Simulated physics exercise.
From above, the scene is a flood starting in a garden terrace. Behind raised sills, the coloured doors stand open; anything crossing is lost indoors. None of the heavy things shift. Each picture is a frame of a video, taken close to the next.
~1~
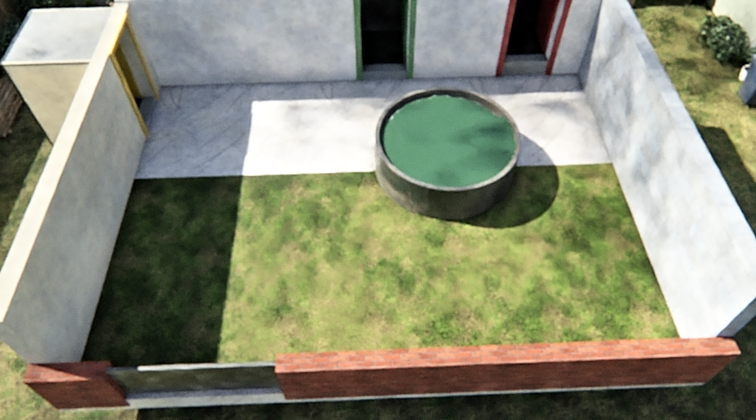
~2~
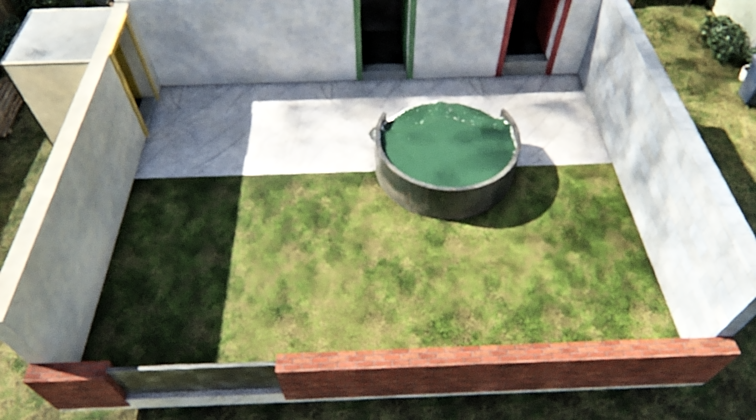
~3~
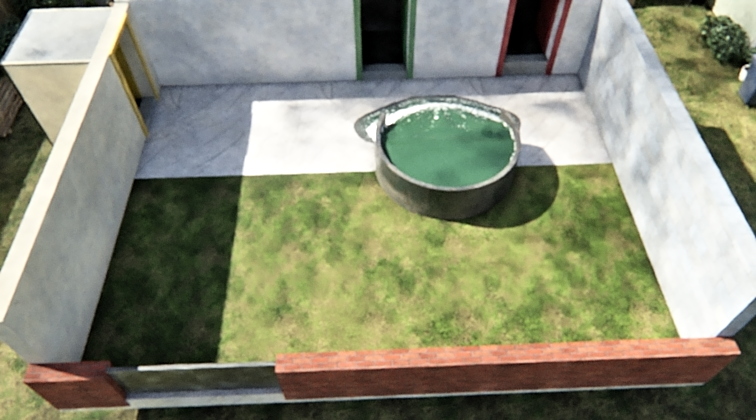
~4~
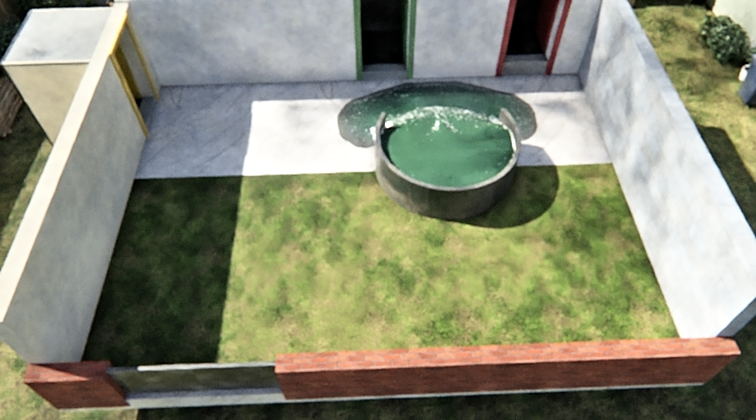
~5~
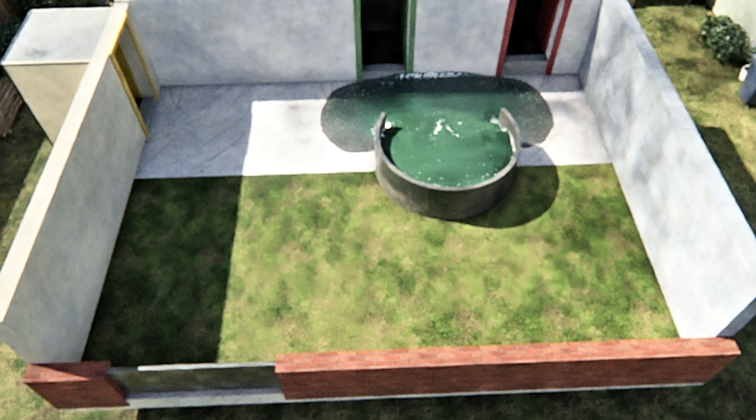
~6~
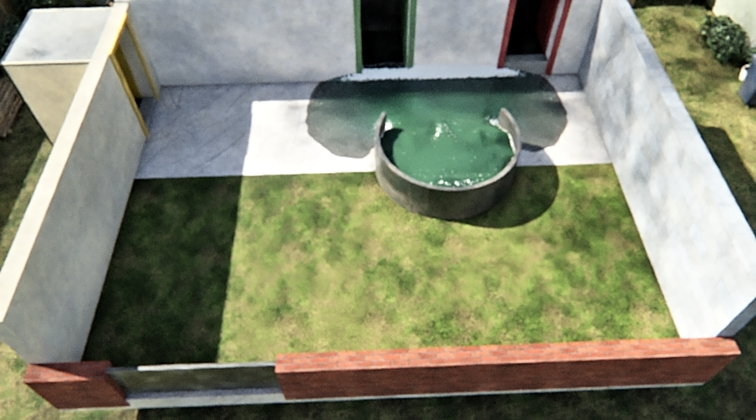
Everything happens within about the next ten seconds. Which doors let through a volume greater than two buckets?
One by one: The yellow door will be over the limit; the green door will be over the limit; the red door will be within bounds.
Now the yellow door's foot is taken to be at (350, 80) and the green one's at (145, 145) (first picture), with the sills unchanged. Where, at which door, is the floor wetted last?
The flood gets to the green one after all the others.
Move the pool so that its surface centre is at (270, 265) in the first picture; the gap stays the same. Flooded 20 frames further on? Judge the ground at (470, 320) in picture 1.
That spot ends up unaffected.
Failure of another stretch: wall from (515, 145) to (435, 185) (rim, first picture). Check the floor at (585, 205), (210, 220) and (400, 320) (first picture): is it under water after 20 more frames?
The three spots, in order, are inundated, spared and inundated.
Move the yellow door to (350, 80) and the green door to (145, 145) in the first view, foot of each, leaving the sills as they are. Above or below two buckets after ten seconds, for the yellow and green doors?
The yellow door overflows, and the green door falls short.
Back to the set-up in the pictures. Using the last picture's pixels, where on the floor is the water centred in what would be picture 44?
That puts it at around (397, 169).
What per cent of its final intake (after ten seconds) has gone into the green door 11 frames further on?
Close to 80 %.
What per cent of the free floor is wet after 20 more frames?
I'd say 45 per cent.
A moment on, water covers 20 % of the floor; the yellow door not reached, the green door over two buckets in, the red door wet at the sill, nothing in.
Next, water covers 25 % of the floor; the yellow door wet at the sill, nothing in, the green door far over two buckets in, the red door wet at the sill, nothing in.
Then, water covers 45 % of the floor; the yellow door over two buckets in, the green door far over two buckets in, the red door wet at the sill, nothing in.
Later, water covers 75 % of the floor; the yellow door over two buckets in, the green door far over two buckets in, the red door wet at the sill, nothing in.
In the end, water covers 100 % of the floor; the yellow door over two buckets in, the green door far over two buckets in, the red door wet at the sill, nothing in.
